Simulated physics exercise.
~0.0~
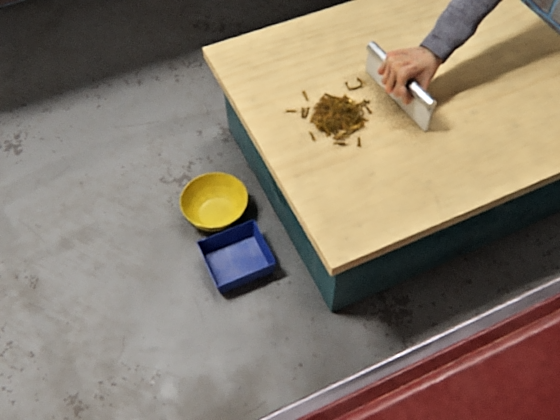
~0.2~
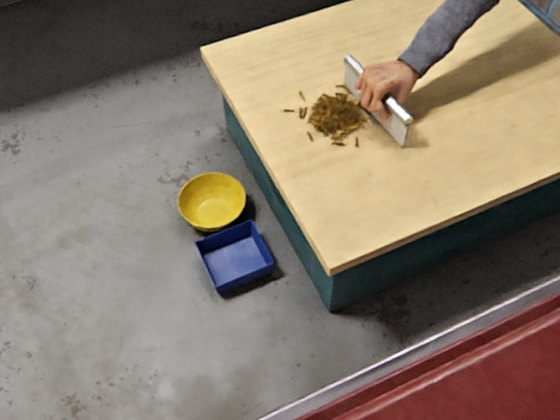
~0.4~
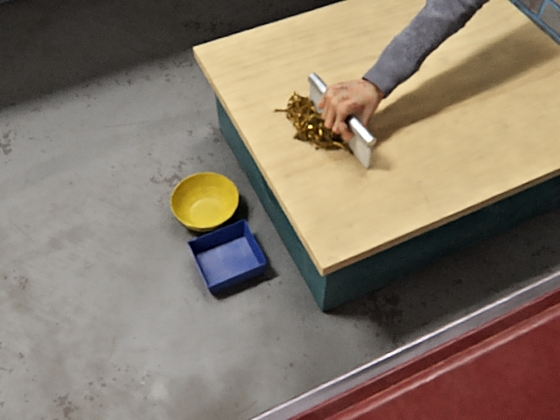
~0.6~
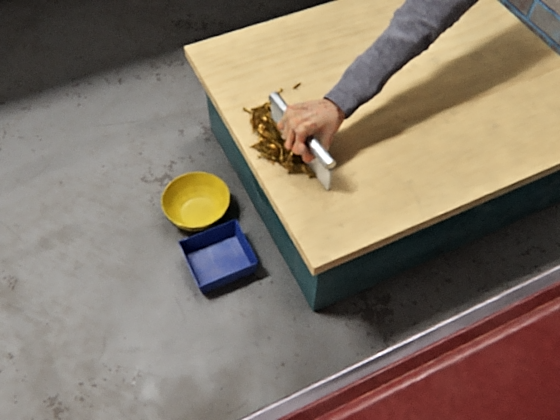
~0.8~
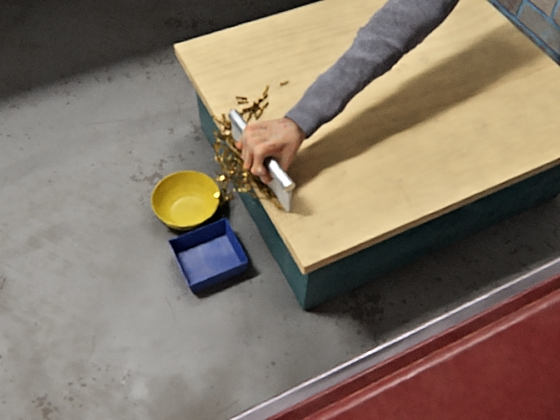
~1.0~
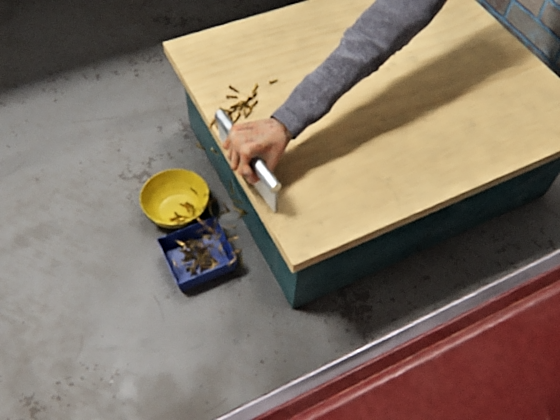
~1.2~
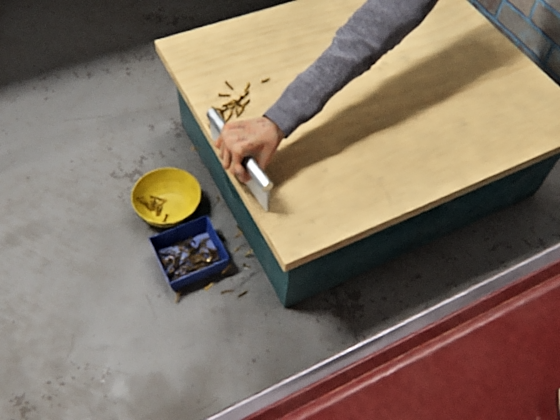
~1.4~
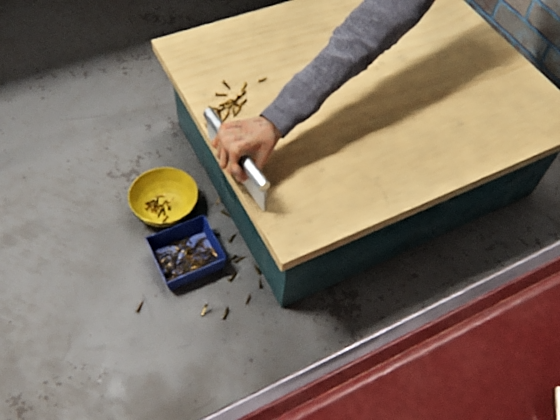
A hand sweeping small brass-coloured pieces leftward off a wooden tabletop with a scraper, most landing in a blue tin, some remaining.
